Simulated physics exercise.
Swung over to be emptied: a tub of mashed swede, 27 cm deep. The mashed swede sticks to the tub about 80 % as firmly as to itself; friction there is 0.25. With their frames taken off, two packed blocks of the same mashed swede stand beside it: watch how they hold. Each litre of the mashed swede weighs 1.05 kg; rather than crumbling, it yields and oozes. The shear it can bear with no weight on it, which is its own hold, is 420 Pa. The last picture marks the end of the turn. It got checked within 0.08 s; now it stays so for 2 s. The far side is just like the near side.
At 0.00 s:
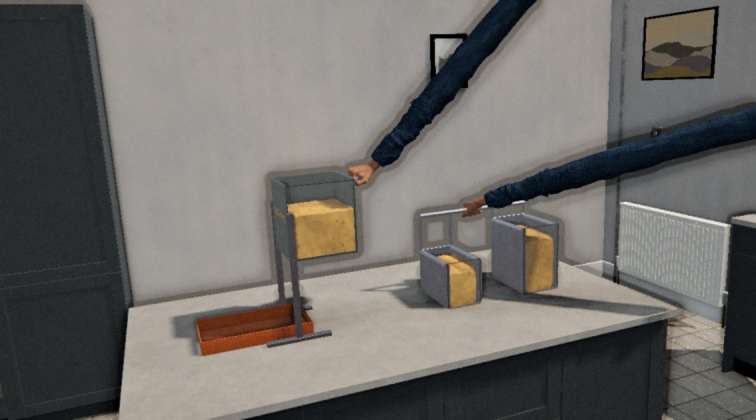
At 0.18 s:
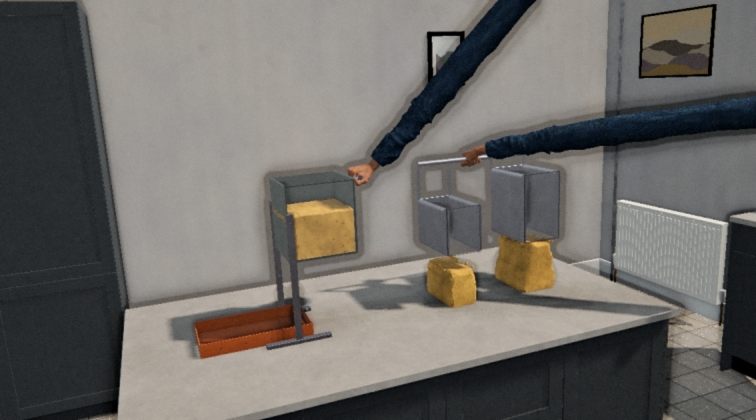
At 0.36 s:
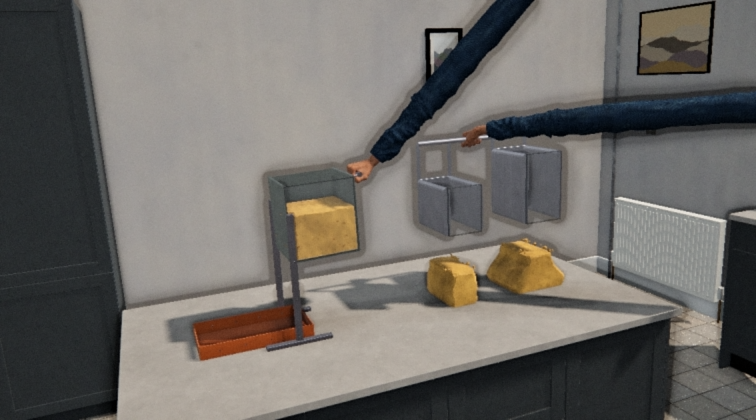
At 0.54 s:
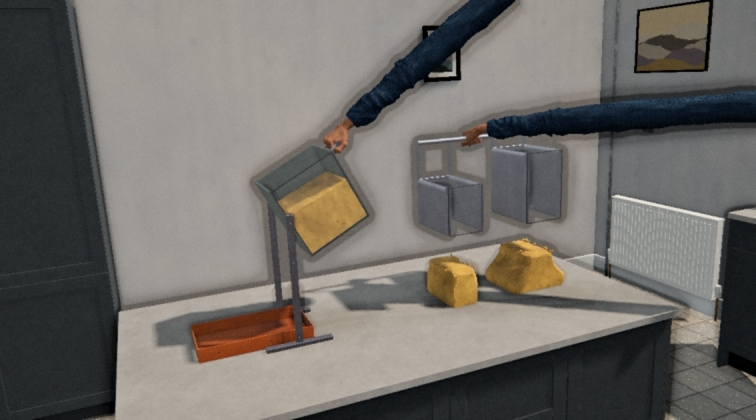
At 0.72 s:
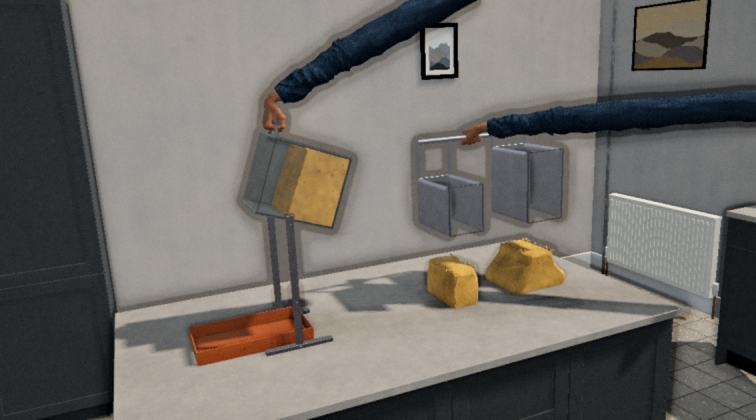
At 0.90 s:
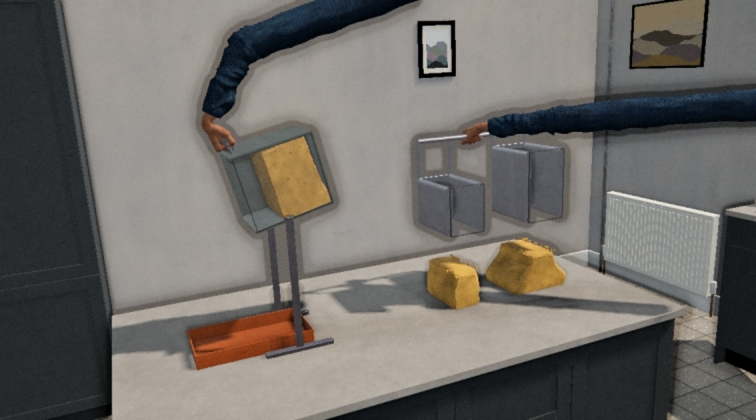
Two dark-sleeved arms work above a pale kitchen counter, seen from slightly above, one lifting paired grey moulds on the right and the other tilting a clear tub on the left. The tub of yellow mash sits on a grey stand beside an orange tray. The moulds rise off two yellow blocks, the taller one slumps and widens, then the tub turns leftward onto its side, mash still inside.
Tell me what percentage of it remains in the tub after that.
Some 46 percent remains in the tub.
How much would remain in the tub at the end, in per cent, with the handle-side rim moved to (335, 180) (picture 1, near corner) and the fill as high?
Around 95 percent would still be in the tub at the end.
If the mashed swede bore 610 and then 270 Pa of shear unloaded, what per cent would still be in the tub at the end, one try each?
It'd be some 60 percent the first time and some 35 percent the second.
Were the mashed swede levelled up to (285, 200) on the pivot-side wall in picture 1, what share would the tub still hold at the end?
35 %.
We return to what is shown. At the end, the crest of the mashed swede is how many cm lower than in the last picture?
17 cm.
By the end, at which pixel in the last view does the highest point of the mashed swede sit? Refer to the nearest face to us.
Somewhere near (309, 190) in the last view.
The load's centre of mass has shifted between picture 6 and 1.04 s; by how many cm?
Shift: Roughly 7 cm.
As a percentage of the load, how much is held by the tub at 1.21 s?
Some 55 per cent.
By 1.04 s, the tub is at 103 degrees and holds 100 %.
By 1.21 s, the tub is at 103 degrees and holds 57 %.
By 1.38 s, the tub is at 103 degrees and holds 46 %.
By 1.55 s, the tub is at 103 degrees and holds 46 %.
By 2.90 s, at the end, the tub is at 103 degrees and holds 46 %.
